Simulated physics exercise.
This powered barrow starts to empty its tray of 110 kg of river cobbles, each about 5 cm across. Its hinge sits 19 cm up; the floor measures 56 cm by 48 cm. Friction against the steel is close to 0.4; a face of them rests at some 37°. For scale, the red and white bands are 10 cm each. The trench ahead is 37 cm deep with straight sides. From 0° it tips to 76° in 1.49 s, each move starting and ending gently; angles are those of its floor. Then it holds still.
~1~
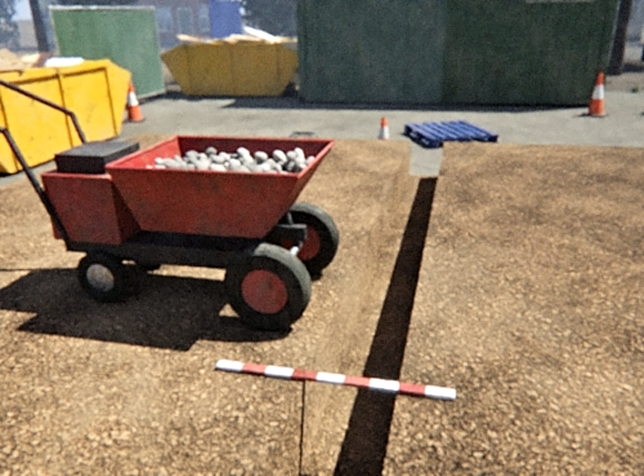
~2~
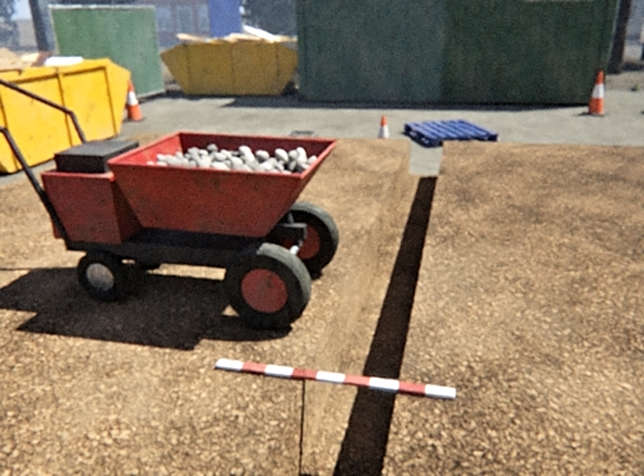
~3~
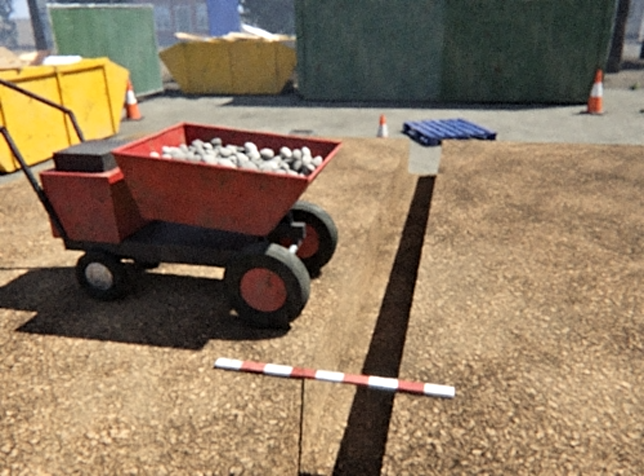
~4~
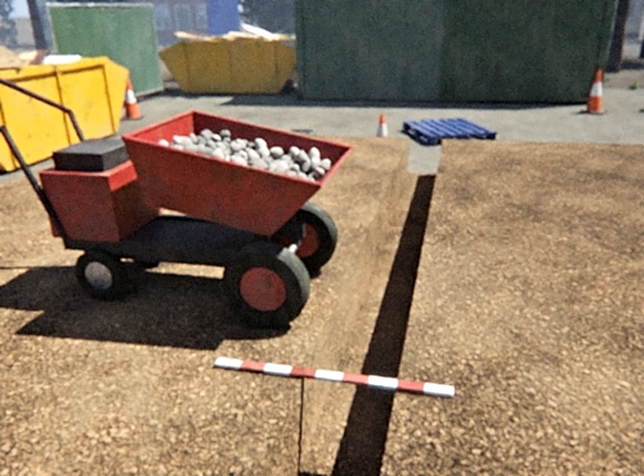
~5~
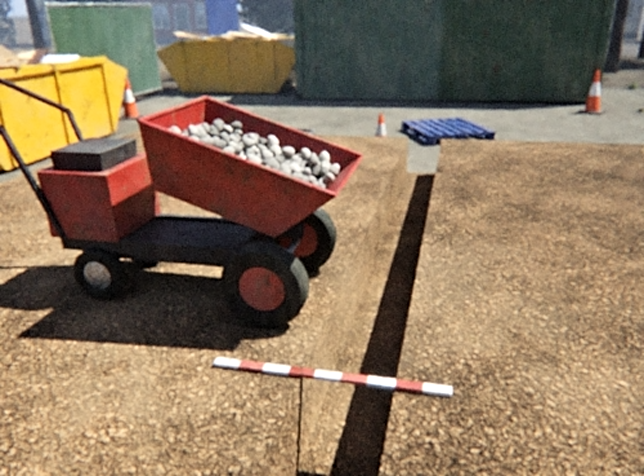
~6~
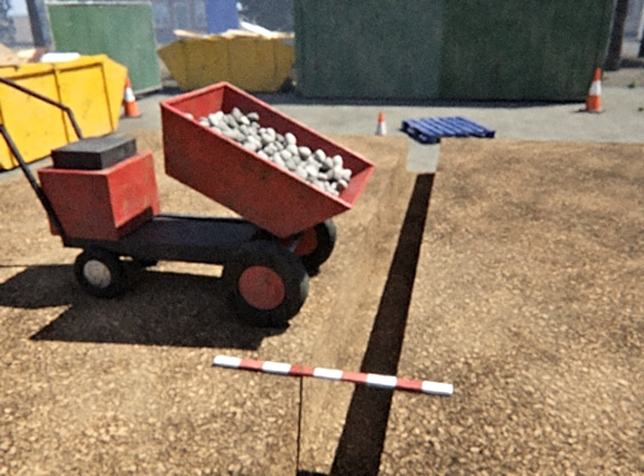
On a building site, a red barrow's tray of grey stones tilts steadily toward the right.
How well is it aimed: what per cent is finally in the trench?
About 37 per cent.
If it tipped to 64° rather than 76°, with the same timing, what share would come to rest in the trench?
Then about 30 per cent.
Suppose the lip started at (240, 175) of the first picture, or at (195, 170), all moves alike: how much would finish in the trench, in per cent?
First some 95, then 85 per cent.
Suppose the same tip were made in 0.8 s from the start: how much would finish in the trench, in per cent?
In that case some 25 per cent.
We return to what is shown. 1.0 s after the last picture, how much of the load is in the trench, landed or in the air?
Some 5 per cent.
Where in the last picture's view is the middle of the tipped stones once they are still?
Near (439, 303).
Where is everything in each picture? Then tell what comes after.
The first frame shows lip at (298, 177), floor tilted 0°, highest stones at (244, 160).
In the second frame, the tray is at 1°, its lip at (301, 177); the top of the load is at (235, 158).
The third frame shows lip at (309, 180), floor tilted 5°, highest stones at (222, 151).
In the fourth frame, the tray is at 11°, its lip at (321, 186); the top of the load is at (209, 142).
In the fifth frame, the tray is at 19°, its lip at (335, 196); the top of the load is at (215, 130).
In the sixth frame, the tray is at 27°, its lip at (350, 208); the top of the load is at (222, 121).
Then, 0.5 s after the last picture the floor is at 64°, 99 % in the tray, 1 % past the trench; the foremost stones are at (409, 256).
Then, 1.0 s after the last picture the floor is at 76°, 54 % in the tray, 5 % in the trench, 41 % past the trench; the foremost stones are at (533, 316).
Then, 1.3 s after the last picture the floor is at 76°, 22 % in the tray, 13 % in the trench, 65 % past the trench; the foremost stones are at (604, 310).
Then, 3.3 s after the last picture the floor is at 76°, 0 % in the tray, 37 % in the trench, 63 % past the trench; the foremost stones are at (642, 322).
